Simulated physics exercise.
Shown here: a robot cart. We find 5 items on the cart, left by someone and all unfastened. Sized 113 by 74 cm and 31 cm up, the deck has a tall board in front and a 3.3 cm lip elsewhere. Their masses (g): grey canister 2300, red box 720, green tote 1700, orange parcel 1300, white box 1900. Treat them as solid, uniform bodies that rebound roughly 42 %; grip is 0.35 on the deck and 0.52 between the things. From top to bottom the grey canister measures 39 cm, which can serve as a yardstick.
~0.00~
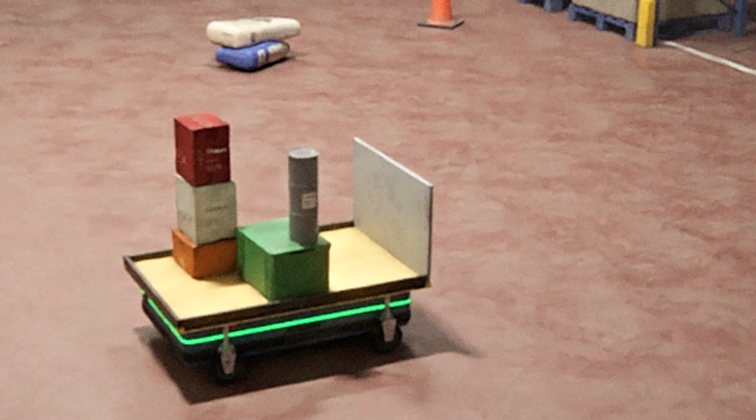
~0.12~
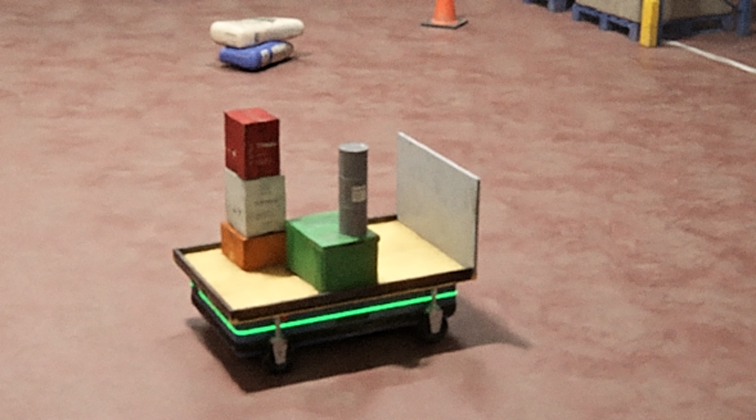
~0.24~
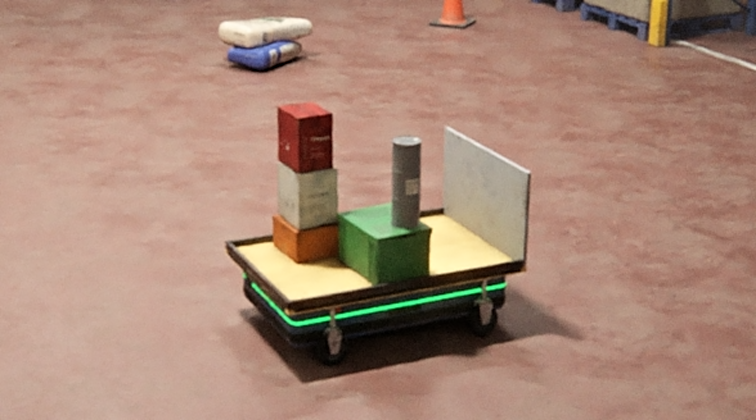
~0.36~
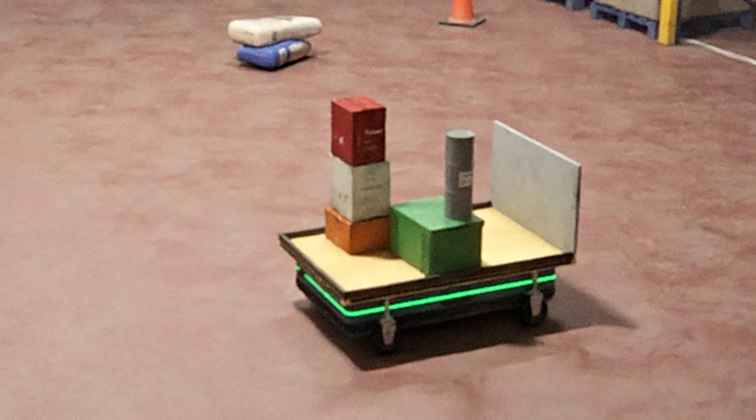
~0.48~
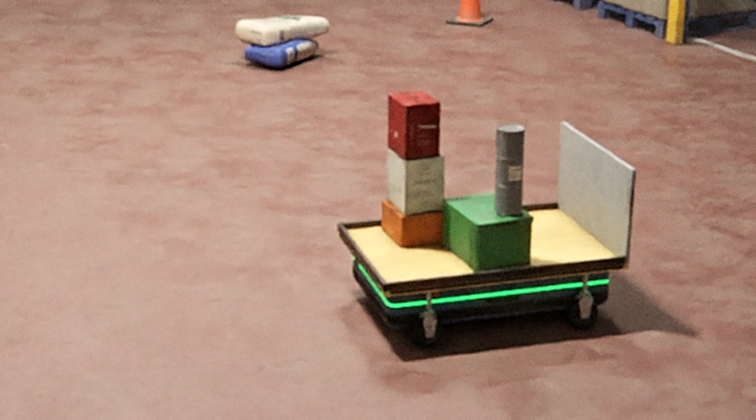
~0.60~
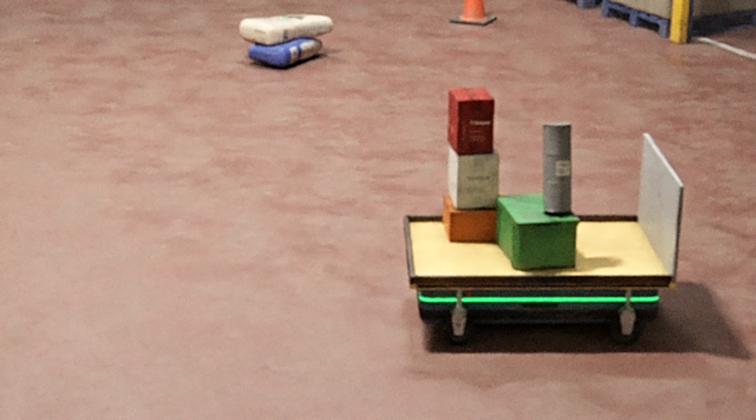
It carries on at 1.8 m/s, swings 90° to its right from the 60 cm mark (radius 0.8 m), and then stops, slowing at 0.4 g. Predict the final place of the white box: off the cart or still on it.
Off the cart.
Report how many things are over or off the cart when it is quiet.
Count: 3.
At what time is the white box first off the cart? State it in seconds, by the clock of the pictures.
I'd put it at some 0.9 s.
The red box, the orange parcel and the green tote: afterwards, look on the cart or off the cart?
Outcome: The red box departs its support; the orange parcel remains on its support; the green tote remains on its support.
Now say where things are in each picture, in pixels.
In the first frame, cart has run 0 cm; white box (206, 206); grey canister (303, 196).
In the second frame, cart has run 22 cm; green tote (332, 252); orange parcel (262, 241).
In the third frame, cart has run 43 cm; grey canister (406, 183); red box (305, 137).
In the fourth frame, cart has run 65 cm; green tote (436, 236); orange parcel (365, 226).
In the fifth frame, cart has run 86 cm, turned 8°; grey canister (509, 170) at 3° to upright; red box (414, 125).
In the sixth frame, cart has run 108 cm, turned 24°; white box (473, 175) shifted 5 cm; green tote (536, 231) shifted 9 cm.
Around 0.80 s, cart has run 144 cm, turned 50°; white box at 5° to upright near (572, 179); grey canister at 68° to upright; red box at 5° to upright.
Around 1.10 s, cart has run 198 cm, turned 86°; grey canister, red box and white box now off the cart; green tote shifted 16 cm; orange parcel shifted 7 cm.
Around 1.30 s, cart has run 232 cm, turned 90°; green tote shifted 15 cm; orange parcel shifted 5 cm.
Around 1.60 s, cart has run 256 cm, turned 90°; green tote shifted 20 cm; orange parcel shifted 6 cm.
Finally (2.1 s), off the cart, grey canister, red box and white box; not toppled but over 10 cm from the start, green tote; the last one still in place (within 10 cm).
